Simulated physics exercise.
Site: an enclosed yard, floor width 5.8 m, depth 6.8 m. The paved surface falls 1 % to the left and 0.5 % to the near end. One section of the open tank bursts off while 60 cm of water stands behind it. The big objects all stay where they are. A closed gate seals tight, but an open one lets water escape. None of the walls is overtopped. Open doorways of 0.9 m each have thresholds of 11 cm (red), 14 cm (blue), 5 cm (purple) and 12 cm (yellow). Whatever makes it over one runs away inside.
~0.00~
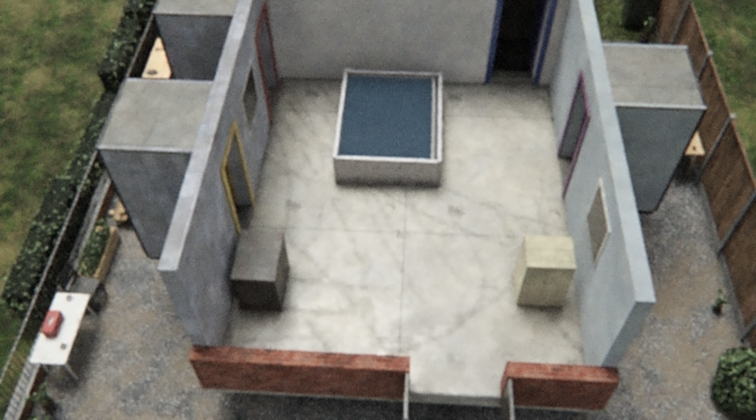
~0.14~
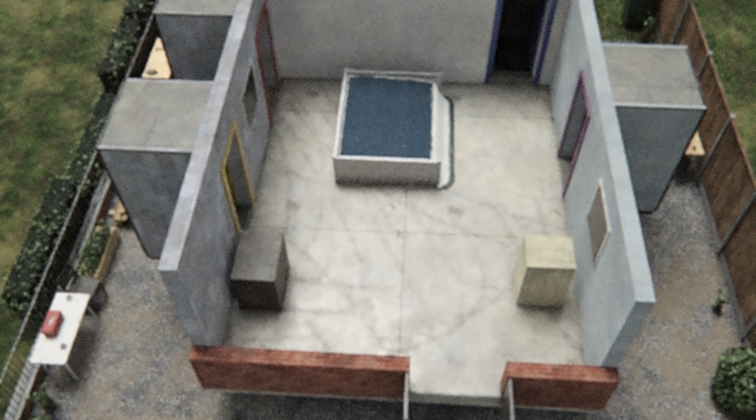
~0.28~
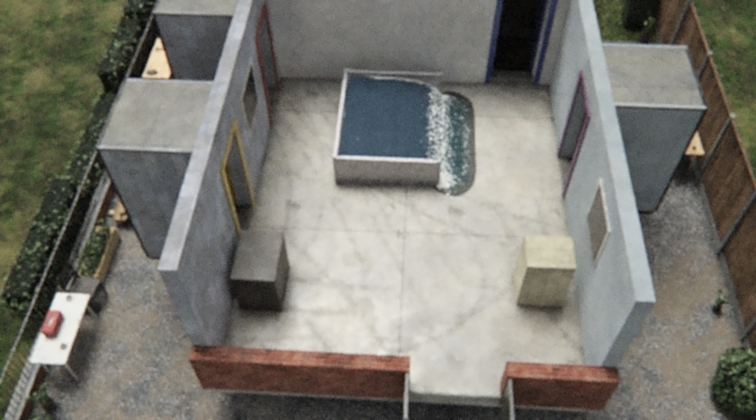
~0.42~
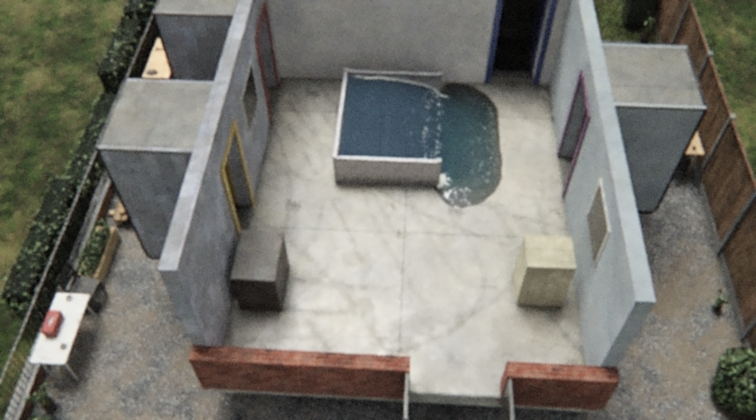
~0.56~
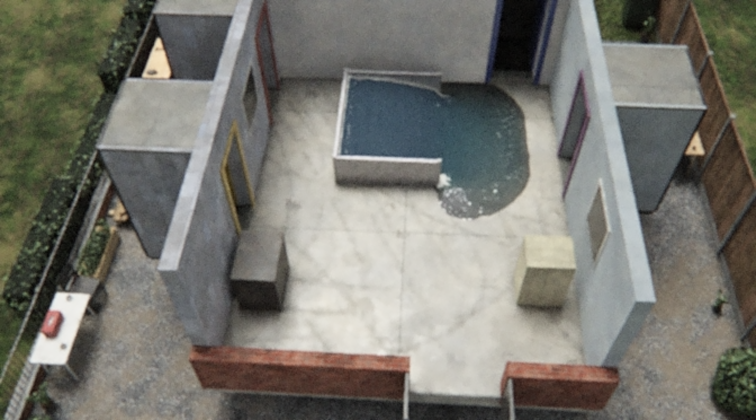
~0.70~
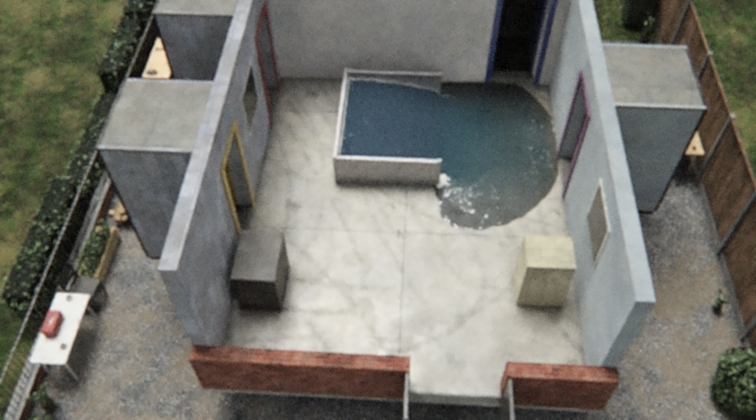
In a walled yard with a pale paved floor, an open tank of dark blue water stands whole near the back wall. Its right side gives way and water pours through the gap in a foamy rush, then spreads rightward and forward across the paving in a widening rounded pool.
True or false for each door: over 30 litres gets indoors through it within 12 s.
Red door - false, blue door - true, purple door - true, yellow door - false.
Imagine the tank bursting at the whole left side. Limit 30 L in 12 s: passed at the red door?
Note: Red door, beyond the mark.
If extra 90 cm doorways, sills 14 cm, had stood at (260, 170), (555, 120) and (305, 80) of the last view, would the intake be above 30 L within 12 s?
Door 1: Lower; door 2: Higher; door 3: Lower.
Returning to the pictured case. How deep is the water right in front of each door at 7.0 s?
Door by door, in cm: Red reads 8, blue reads 4, purple reads 5, yellow reads 6.
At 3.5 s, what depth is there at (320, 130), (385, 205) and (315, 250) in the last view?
0, 0, 0 cm.
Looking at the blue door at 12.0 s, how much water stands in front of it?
The depth there is near 5.0 cm.
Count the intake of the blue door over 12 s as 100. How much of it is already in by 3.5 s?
I'd say close to 90 percent.
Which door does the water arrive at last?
That would be the yellow door, last of all.
After 1.4 s water covers 25 % of the floor and is deepest (37 cm) near (549, 145); red door not reached, blue door 14 cm at the sill, 0 L in, purple door 20 cm at the sill, 66 L in, yellow door not reached.
After 2.2 s water covers 30 % of the floor and is deepest (36 cm) near (538, 125); red door not reached, blue door 28 cm at the sill, 20 L in, purple door 26 cm at the sill, 200 L in, yellow door not reached.
After 3.5 s water covers 40 % of the floor and is deepest (22 cm) near (564, 268); red door not reached, blue door 18 cm at the sill, 76 L in, purple door 16 cm at the sill, 329 L in, yellow door not reached.
After 7.0 s water covers 85 % of the floor and is deepest (20 cm) near (219, 368); red door 8 cm at the sill, 3 L in, blue door 4 cm at the sill, 83 L in, purple door 5 cm at the sill, 384 L in, yellow door 6 cm at the sill, 0 L in.
After 12.0 s water covers 95 % of the floor and is deepest (10 cm) near (219, 368); red door 4 cm at the sill, 3 L in, blue door 5 cm at the sill, 83 L in, purple door 4 cm at the sill, 385 L in, yellow door 7 cm at the sill, 0 L in.
